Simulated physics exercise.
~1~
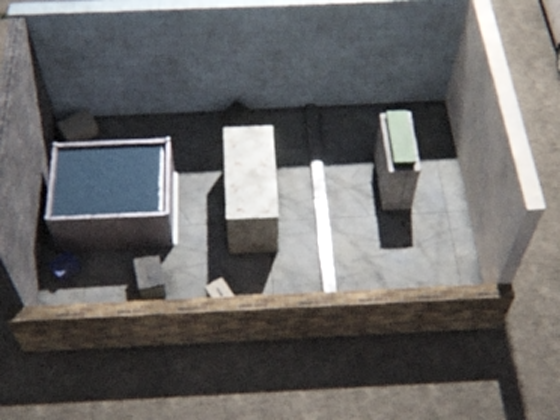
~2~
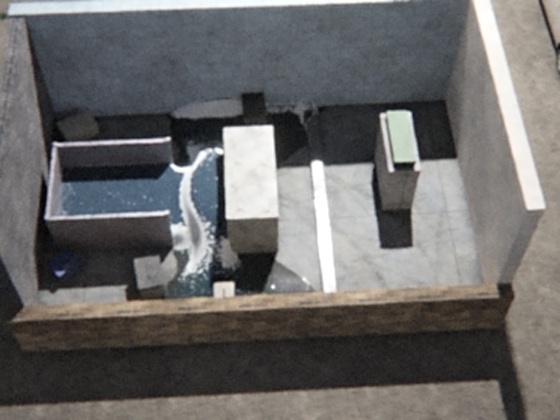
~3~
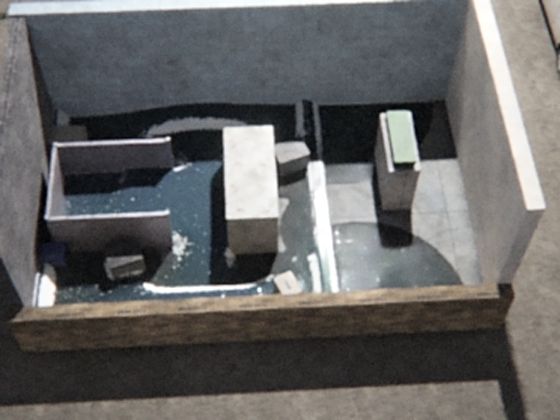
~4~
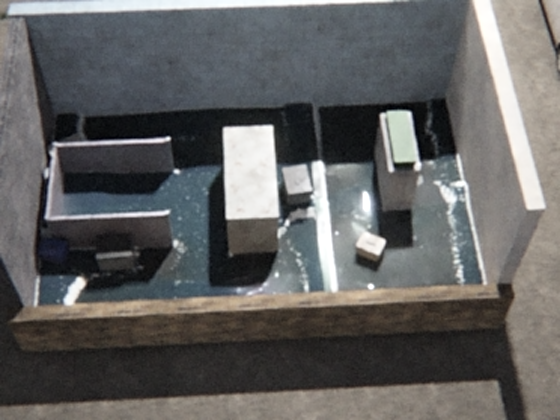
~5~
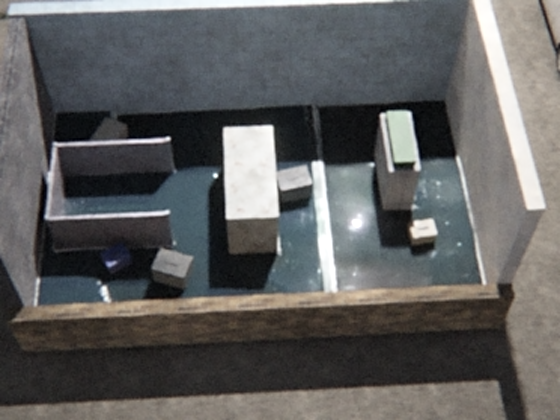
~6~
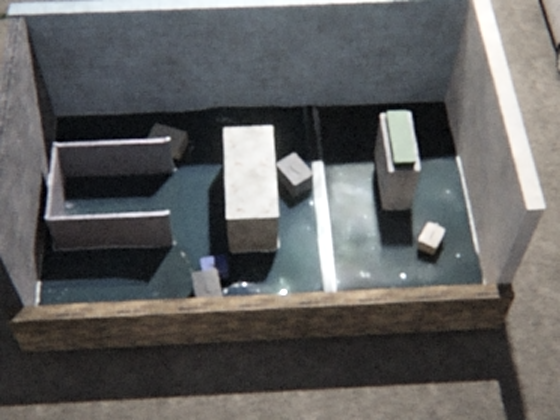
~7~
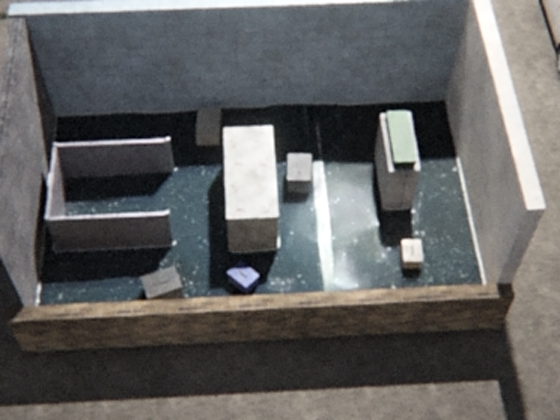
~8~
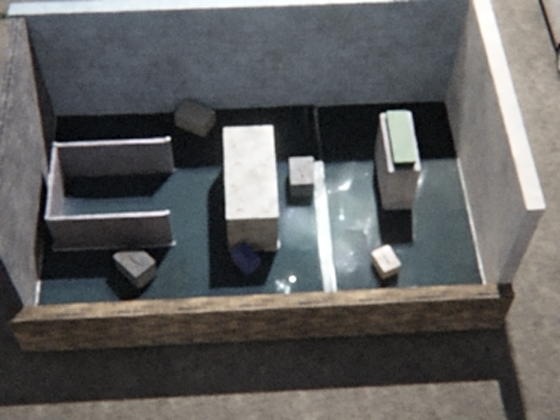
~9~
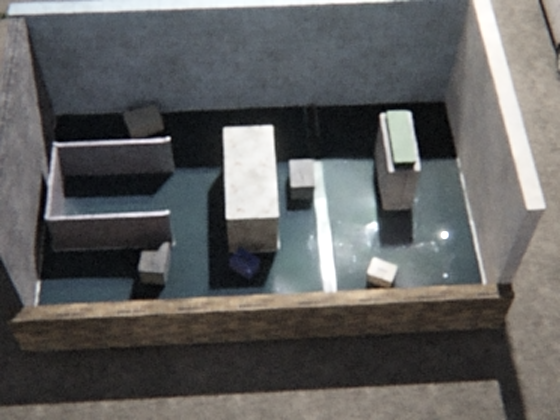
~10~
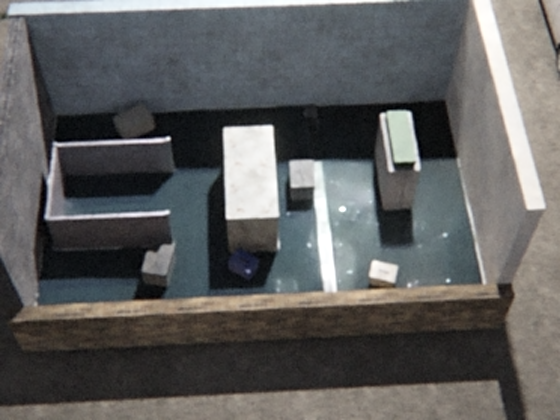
In a walled compound seen from high above, an open tank of blue water stands on the left, a pale block in the middle and a narrow green-topped block on the right, beyond a low white kerb. The tank's right side opens and water rushes out, spreading around the pale block and over the kerb until it covers the floor. Loose boxes drift about, and a small pale one crosses the kerb. The blue tote floats rightward along the near side. It ends by the middle block, short of the kerb, with the pale box alone beyond it.
